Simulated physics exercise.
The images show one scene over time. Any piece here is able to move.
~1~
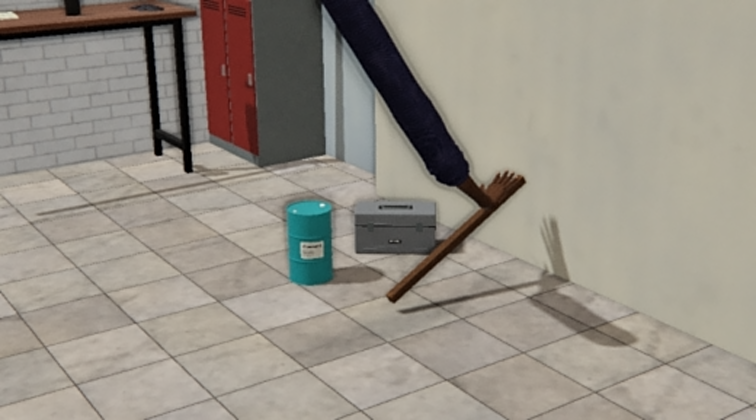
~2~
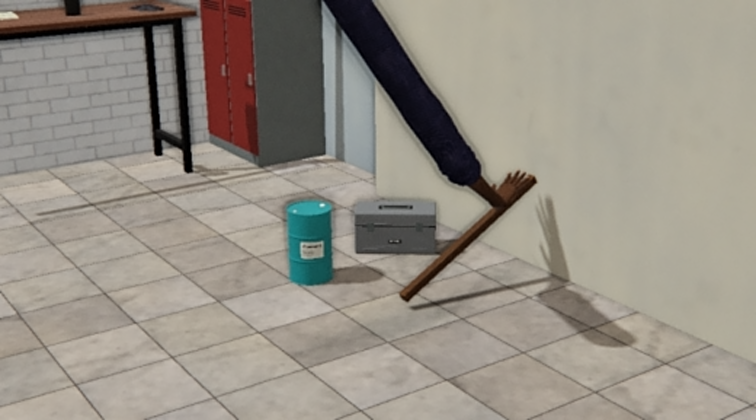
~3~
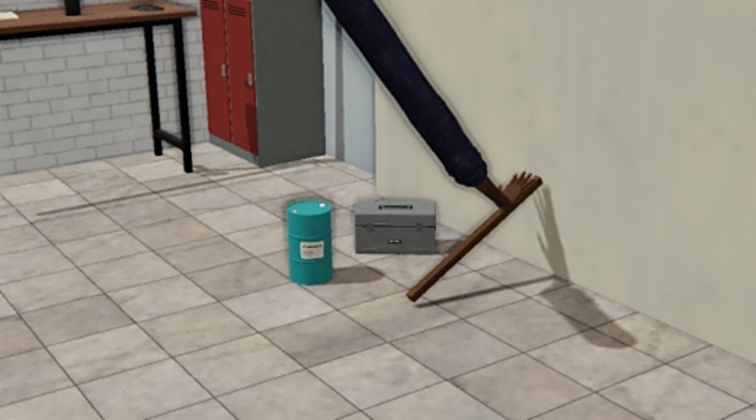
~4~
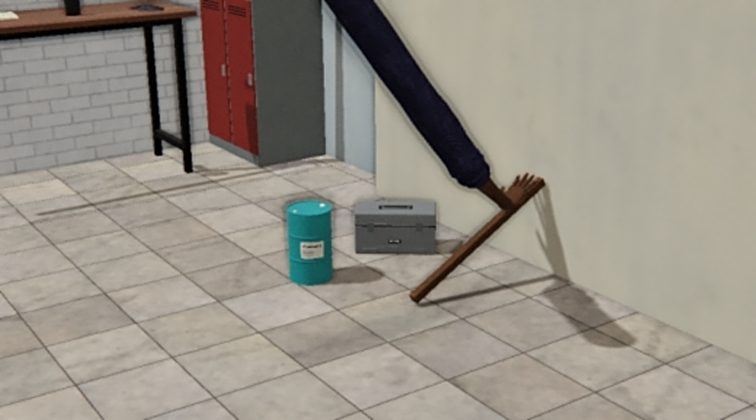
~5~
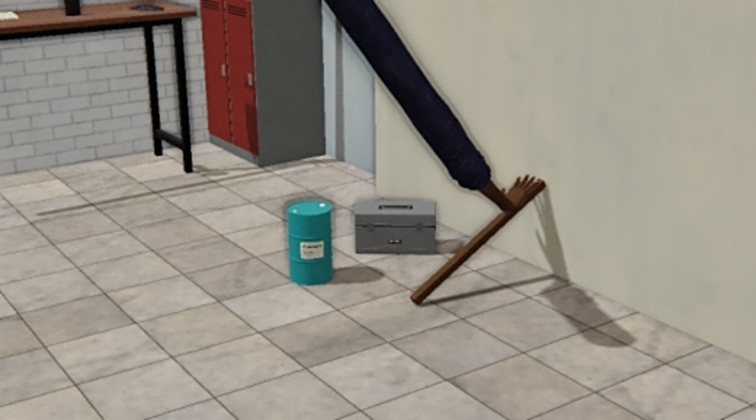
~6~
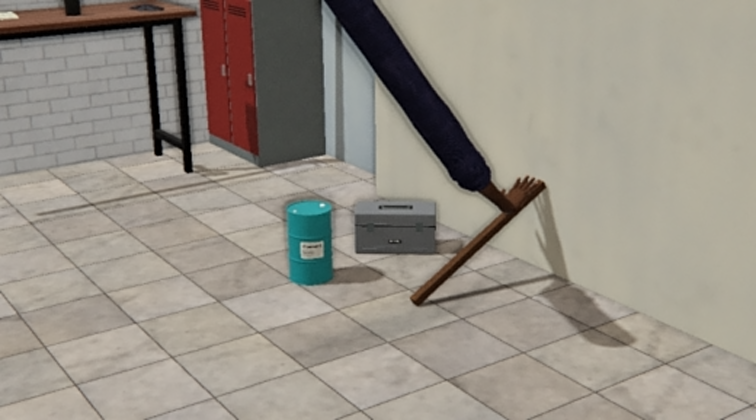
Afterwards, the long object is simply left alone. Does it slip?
Yes.
Then, 0.30 s after the last picture, brown pole leaning 12° more than when let go near (474, 259).
Then, 0.40 s after the last picture, brown pole leaning 29° more than when let go near (470, 287).
At rest, moved from the start, brown pole; the other 2 in place. Seen from the same camera at the end, brown pole near (470, 285). The pole gives way.
